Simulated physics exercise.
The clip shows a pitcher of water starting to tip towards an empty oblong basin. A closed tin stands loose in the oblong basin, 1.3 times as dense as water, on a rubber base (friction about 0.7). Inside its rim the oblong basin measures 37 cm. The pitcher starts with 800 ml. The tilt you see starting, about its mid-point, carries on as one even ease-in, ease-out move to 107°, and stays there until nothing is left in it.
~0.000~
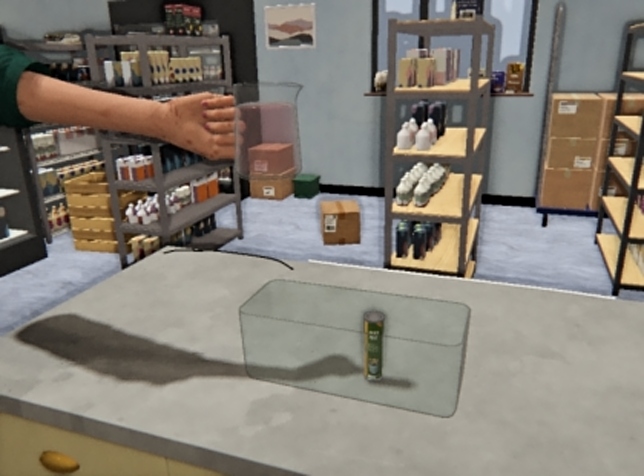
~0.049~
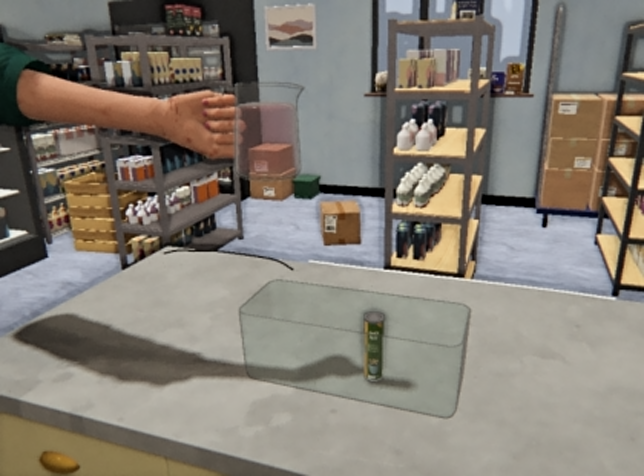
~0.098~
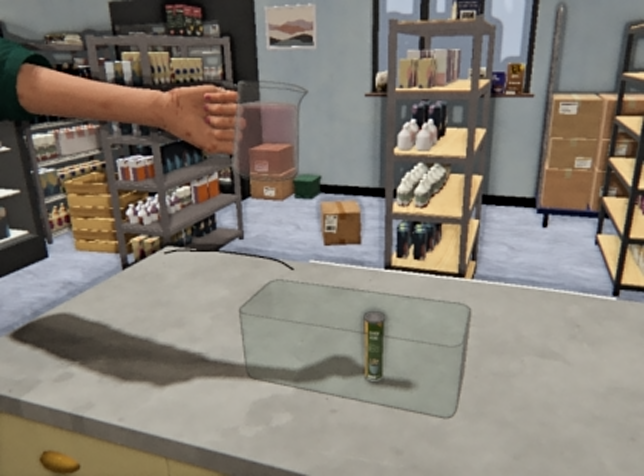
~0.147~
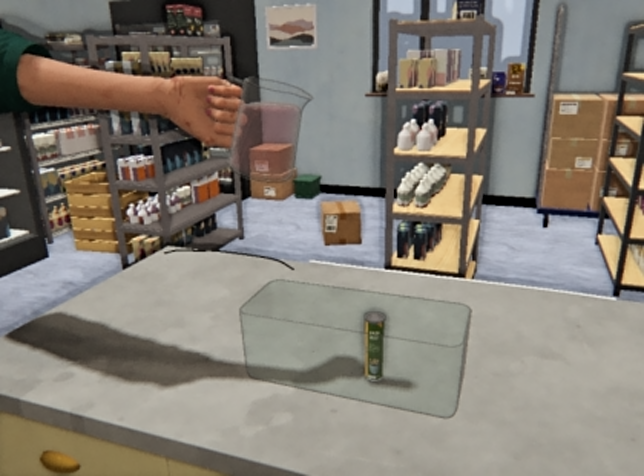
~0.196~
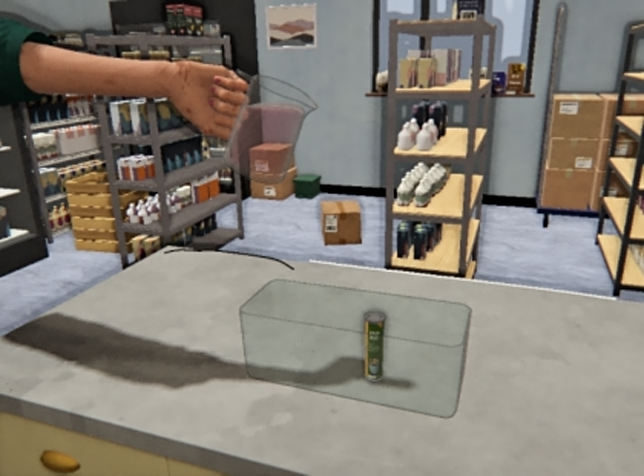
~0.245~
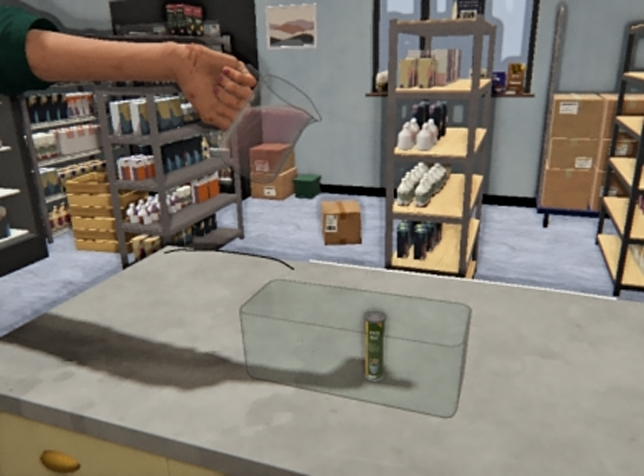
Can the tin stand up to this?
The tin keeps standing.
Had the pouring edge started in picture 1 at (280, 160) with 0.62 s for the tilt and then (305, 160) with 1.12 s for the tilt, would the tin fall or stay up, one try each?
First it keeps standing; then it falls.
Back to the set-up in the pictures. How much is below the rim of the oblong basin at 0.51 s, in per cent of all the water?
About 0 per cent.
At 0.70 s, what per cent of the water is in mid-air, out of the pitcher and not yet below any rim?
Near 42 in a hundred.
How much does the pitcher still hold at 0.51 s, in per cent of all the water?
Near 70 in a hundred.
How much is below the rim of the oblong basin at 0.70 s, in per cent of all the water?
Some 32 per cent.
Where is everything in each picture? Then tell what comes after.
In the first picture, tilt 0°; pouring edge (303, 85); surface from (242, 105) to (294, 105); the oblong basin's rim runs from (255, 295) to (467, 326); the tin's top is at (374, 320).
In the second picture, tilt 2°; pouring edge (304, 87); surface from (242, 105) to (295, 106).
In the third picture, tilt 6°; pouring edge (308, 91); surface from (244, 105) to (297, 107).
In the fourth picture, tilt 14°; pouring edge (313, 98); surface from (244, 115) to (300, 108).
In the fifth picture, tilt 24°; pouring edge (318, 107); surface from (241, 123) to (306, 110).
In the sixth picture, tilt 36°; pouring edge (321, 120); surface from (234, 126) to (313, 114).
By 0.51 s the tilt is 99° and 71 per cent is still to pour; the tin stands where it began.
By 0.70 s the tilt is 107° and 26 per cent is still to pour; the tin stands where it began.
By 0.90 s the tilt is 107° and 7 per cent is still to pour; the tin stands where it began.
By 1.12 s the tilt is 107° and 1 per cent is still to pour; the tin stands where it began.
At rest the tin stands where it began.
